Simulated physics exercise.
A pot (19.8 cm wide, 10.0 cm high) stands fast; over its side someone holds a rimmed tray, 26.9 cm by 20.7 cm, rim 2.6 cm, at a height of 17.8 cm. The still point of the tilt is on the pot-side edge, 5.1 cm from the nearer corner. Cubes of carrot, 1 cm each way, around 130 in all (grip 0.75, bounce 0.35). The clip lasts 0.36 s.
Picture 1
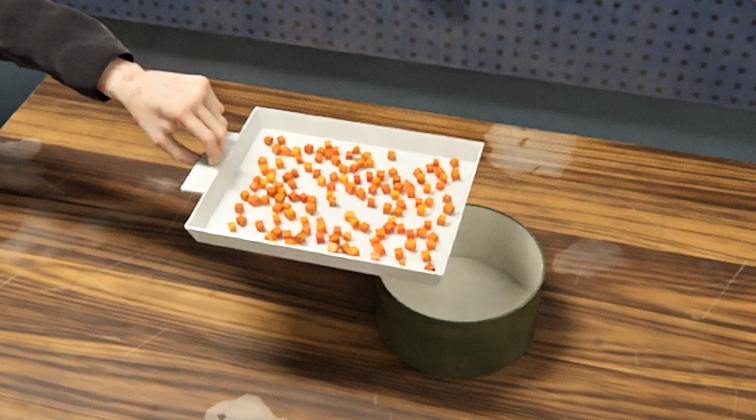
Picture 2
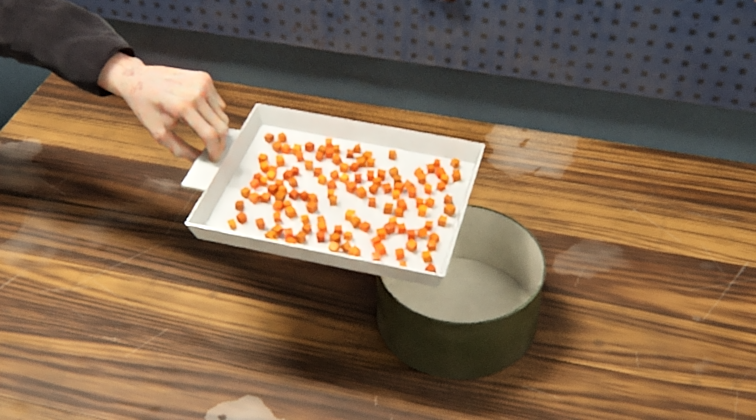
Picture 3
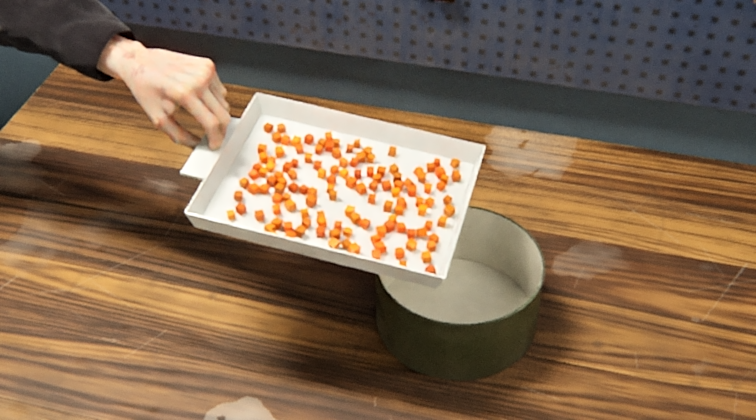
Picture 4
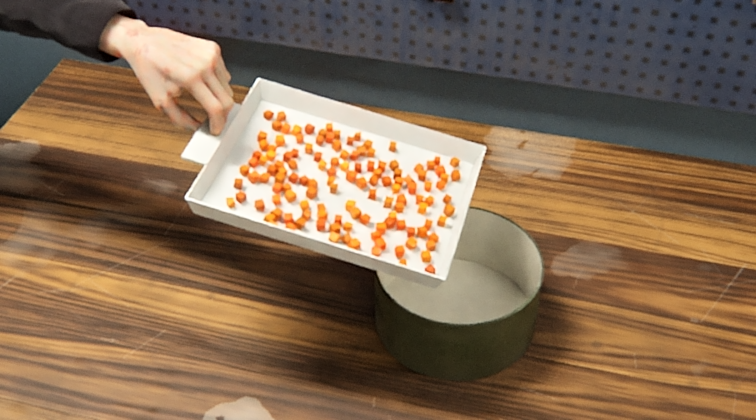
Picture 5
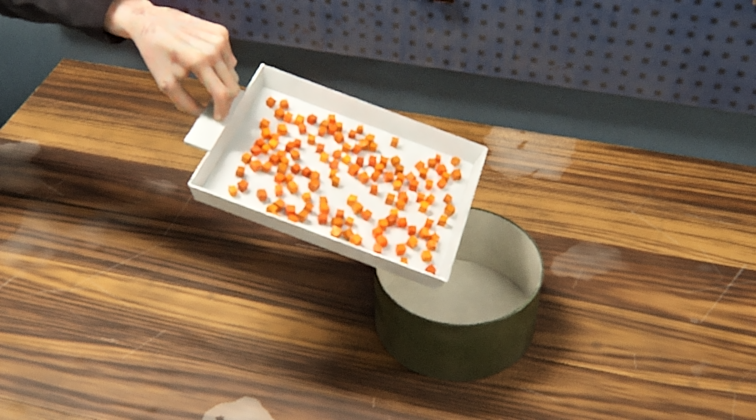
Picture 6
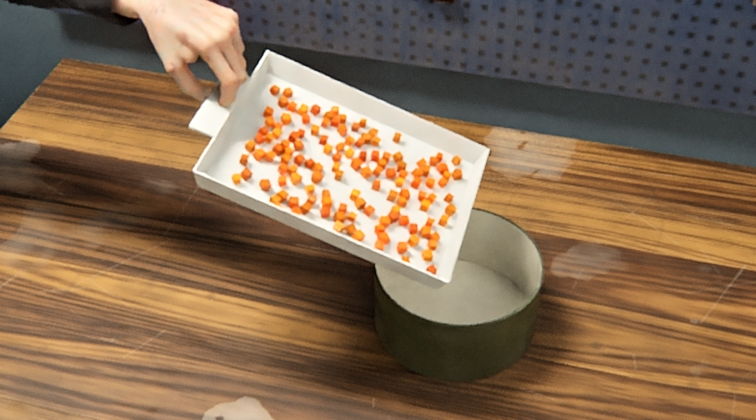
A hand raising the handle side of a white tray of orange carrot cubes, tilting it toward a dark green pot.
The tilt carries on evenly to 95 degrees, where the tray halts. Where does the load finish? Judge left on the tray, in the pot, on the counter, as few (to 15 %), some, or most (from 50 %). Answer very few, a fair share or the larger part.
Left on the tray: Very few; in the pot: The larger part; on the counter: A fair share.
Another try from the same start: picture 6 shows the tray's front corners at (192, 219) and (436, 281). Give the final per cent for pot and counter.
Pot 0, counter 100.
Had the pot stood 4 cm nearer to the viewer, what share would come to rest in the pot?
It would be near 70 per cent.
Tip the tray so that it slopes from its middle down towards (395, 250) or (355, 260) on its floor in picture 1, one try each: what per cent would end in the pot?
About 0 and 0 per cent.
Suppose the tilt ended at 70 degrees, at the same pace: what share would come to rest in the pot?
Then about 10 per cent.
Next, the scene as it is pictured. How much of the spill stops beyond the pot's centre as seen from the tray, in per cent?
Roughly 100 per cent.
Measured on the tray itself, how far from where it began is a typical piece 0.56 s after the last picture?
About 12 cm.
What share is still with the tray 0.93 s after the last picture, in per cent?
Roughly 80 per cent.
Then, 0.56 s after the last picture, tilt 55 degrees; the tray holds 100 %, the pot 0 %.
Then, 0.93 s after the last picture, tilt 79 degrees; the tray holds 80 %, the pot 5 %.
Then, 1.39 s after the last picture, tilt 95 degrees; the tray holds 30 %, the pot 35 %.
In the end, tray 0 %, pot 70 %, counter 30 %.
